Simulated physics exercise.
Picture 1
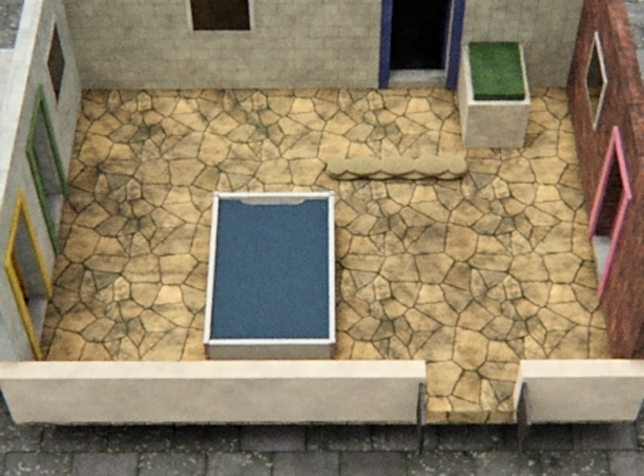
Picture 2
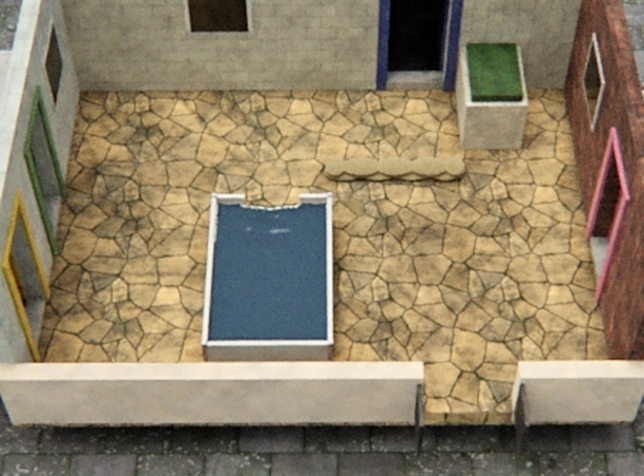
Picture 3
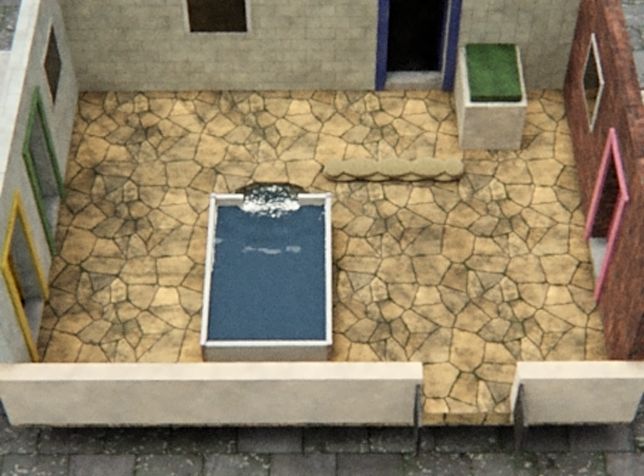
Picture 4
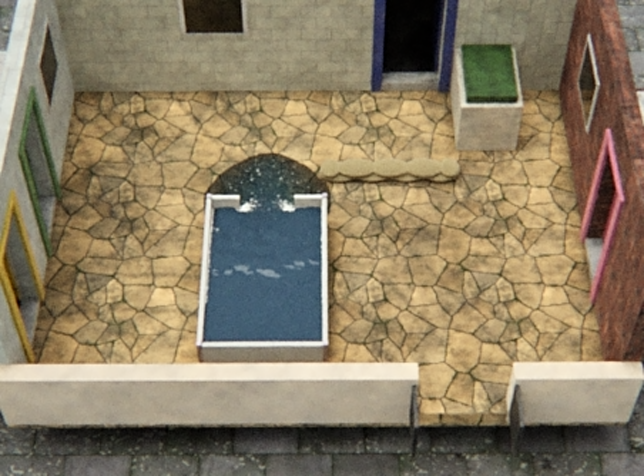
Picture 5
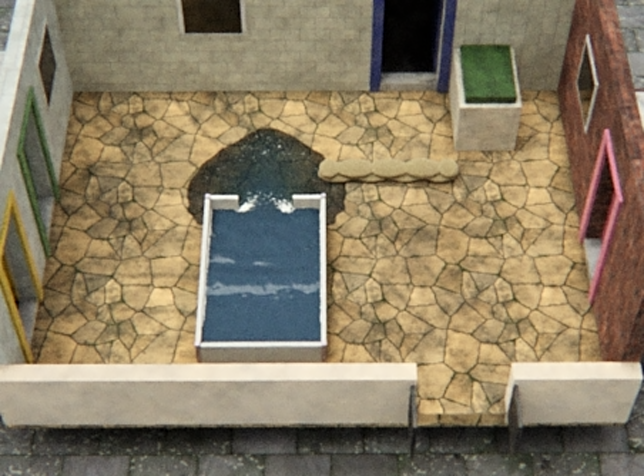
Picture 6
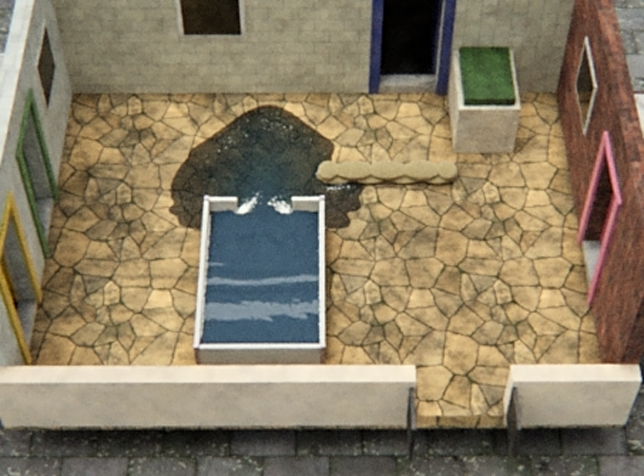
A tank of blue water in a stone-paved courtyard broke open on its far side, and water poured through the gap, spreading in a widening dark patch toward the back and around both far corners.
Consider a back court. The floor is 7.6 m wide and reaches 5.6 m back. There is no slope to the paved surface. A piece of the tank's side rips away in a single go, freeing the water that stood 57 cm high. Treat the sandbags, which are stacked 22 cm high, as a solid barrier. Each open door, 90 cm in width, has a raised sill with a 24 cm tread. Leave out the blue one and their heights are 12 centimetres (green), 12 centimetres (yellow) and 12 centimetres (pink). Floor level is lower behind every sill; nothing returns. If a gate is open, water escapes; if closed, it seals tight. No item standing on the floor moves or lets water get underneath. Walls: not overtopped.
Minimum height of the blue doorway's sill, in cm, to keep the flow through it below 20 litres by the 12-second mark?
Roughly 8.5 cm.
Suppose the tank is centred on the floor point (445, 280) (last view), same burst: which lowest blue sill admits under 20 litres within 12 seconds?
Roughly 9.0 cm is needed.
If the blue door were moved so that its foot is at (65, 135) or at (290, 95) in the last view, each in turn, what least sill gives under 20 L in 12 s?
In turn: Roughly 12.5 cm, roughly 19 cm.
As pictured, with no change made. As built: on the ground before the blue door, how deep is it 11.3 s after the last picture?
7.0 cm.
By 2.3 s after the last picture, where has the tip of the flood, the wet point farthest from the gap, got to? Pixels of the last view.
Around (555, 92).
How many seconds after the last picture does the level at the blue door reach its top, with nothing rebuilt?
The level tops out around 4.5 s.
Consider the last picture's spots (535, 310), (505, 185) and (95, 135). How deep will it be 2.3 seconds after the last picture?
Roughly 0, then 1, then 7 cm.
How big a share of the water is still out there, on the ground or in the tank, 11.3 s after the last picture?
Close to 100 per cent is still present.
Then, 0.7 s after the last picture water covers 20 % of the floor, deepest (30 cm) near (264, 217); it has not reached the blue door.
Then, 2.3 s after the last picture water covers 30 % of the floor, deepest (26 cm) near (85, 93); 9 cm at the blue door, 0 litres in over its 16 cm sill.
Then, 11.3 s after the last picture water covers 85 % of the floor, deepest (10 cm) near (23, 401); 7 cm at the blue door, 0 litres in over its 16 cm sill.
At the blue door as built, the water peaked near 12 cm, 4.7 s after the last picture.
With a sill of 6.5 cm, 42 litres would have come in within the 12 s; with 10.5 cm, 7 litres. So under 20 litres takes about 8.5 cm.
